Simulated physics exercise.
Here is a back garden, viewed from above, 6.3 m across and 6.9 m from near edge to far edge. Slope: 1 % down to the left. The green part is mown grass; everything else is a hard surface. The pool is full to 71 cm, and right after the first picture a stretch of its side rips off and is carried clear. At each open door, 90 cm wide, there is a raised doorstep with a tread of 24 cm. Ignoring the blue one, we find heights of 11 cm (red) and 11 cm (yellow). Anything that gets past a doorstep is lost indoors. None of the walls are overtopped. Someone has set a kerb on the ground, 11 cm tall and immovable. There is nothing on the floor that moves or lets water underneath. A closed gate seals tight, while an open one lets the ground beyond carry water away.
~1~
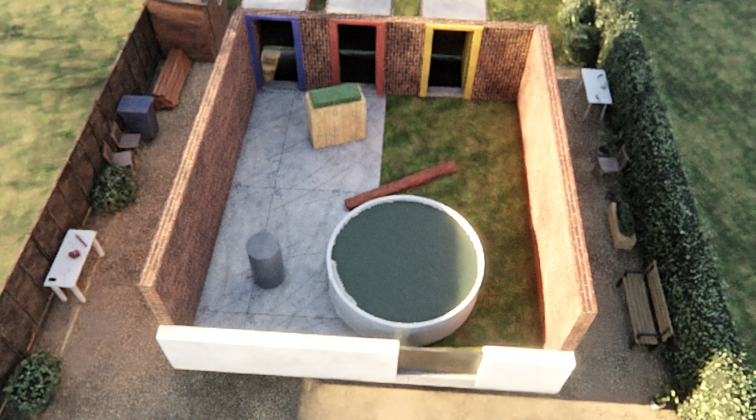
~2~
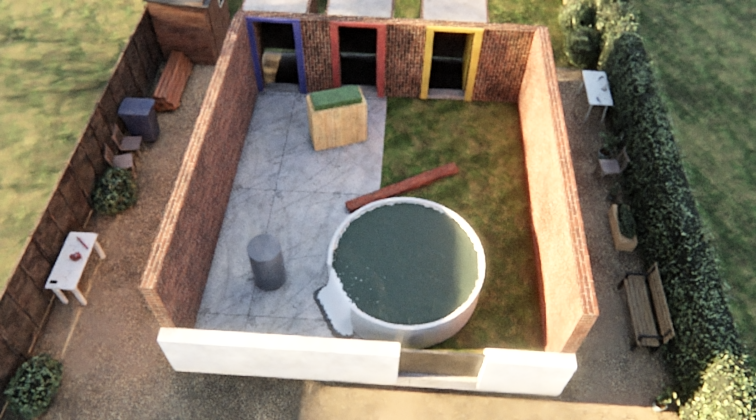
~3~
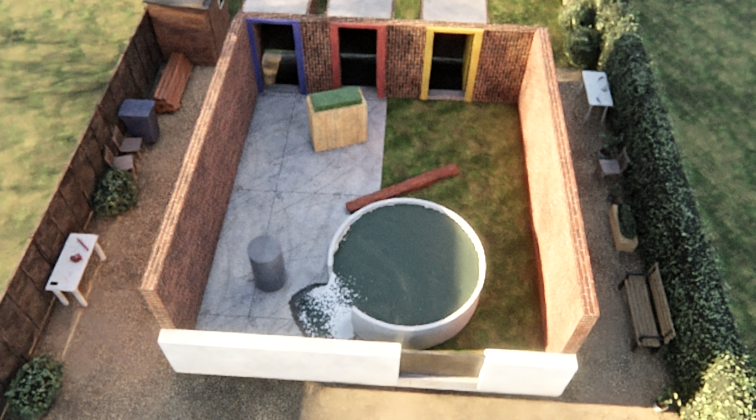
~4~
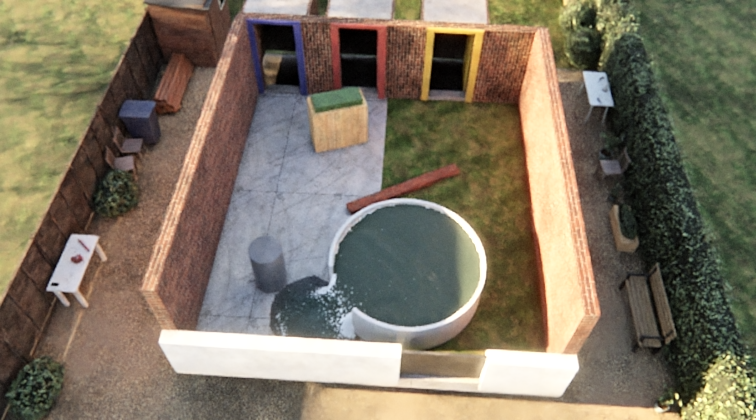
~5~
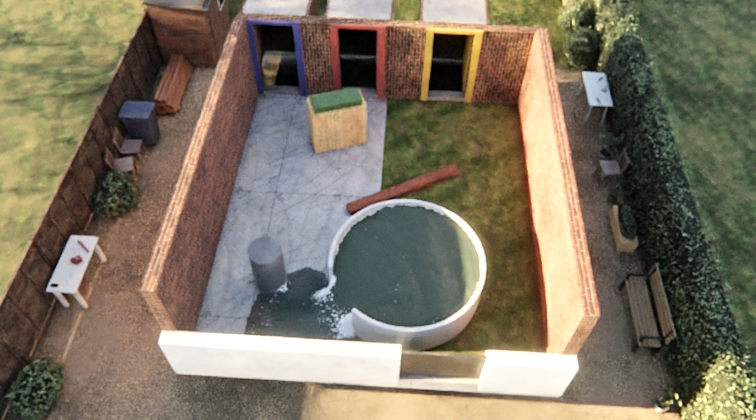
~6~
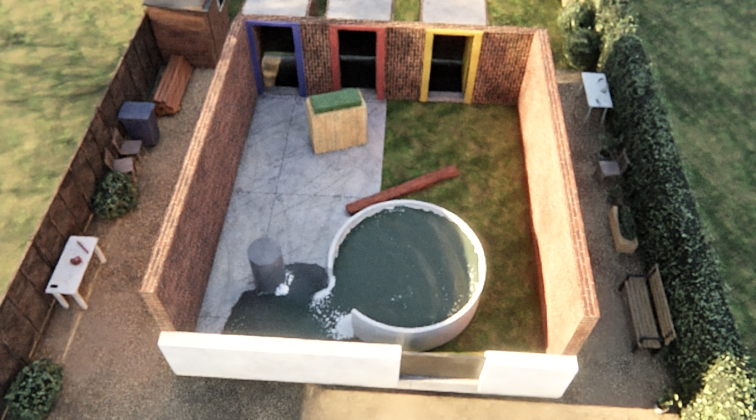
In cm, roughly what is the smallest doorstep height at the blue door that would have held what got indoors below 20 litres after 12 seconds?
23 cm.
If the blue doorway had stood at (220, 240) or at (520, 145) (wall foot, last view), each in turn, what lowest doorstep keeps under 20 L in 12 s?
13.0 and 8.0 cm.
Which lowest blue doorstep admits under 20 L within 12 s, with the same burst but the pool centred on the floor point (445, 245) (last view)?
Then it needs to be around 22 cm high.
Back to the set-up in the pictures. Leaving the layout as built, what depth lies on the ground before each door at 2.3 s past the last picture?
Reading in centimetres: Red = 0, yellow = 0, blue = 0.
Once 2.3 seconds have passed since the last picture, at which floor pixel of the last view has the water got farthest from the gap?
Close to pixel (252, 121).
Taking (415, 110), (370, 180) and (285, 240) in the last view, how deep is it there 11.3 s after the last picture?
The three readings, in order, are 9, 6 and 4 cm.
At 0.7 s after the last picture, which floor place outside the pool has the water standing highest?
Look close to (190, 355).
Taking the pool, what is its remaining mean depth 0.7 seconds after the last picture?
Around 55 cm deep on average.
Then, 0.7 s after the last picture water covers 15 % of the floor, deepest (62 cm) near (190, 355); it has not reached the blue door.
Then, 2.3 s after the last picture water covers 40 % of the floor, deepest (43 cm) near (207, 327); it has not reached the blue door.
Then, 11.3 s after the last picture water covers 95 % of the floor, deepest (16 cm) near (190, 355); 13 cm at the blue door, 569 litres in over its 6 cm doorstep.
At the blue door as built, the water peaked near 26 cm, 3.9 s after the last picture.
With a doorstep of 19 cm, 56 litres would have come in within the 12 s; with 25.5 cm, 10 litres. So under 20 litres takes about 23 cm.
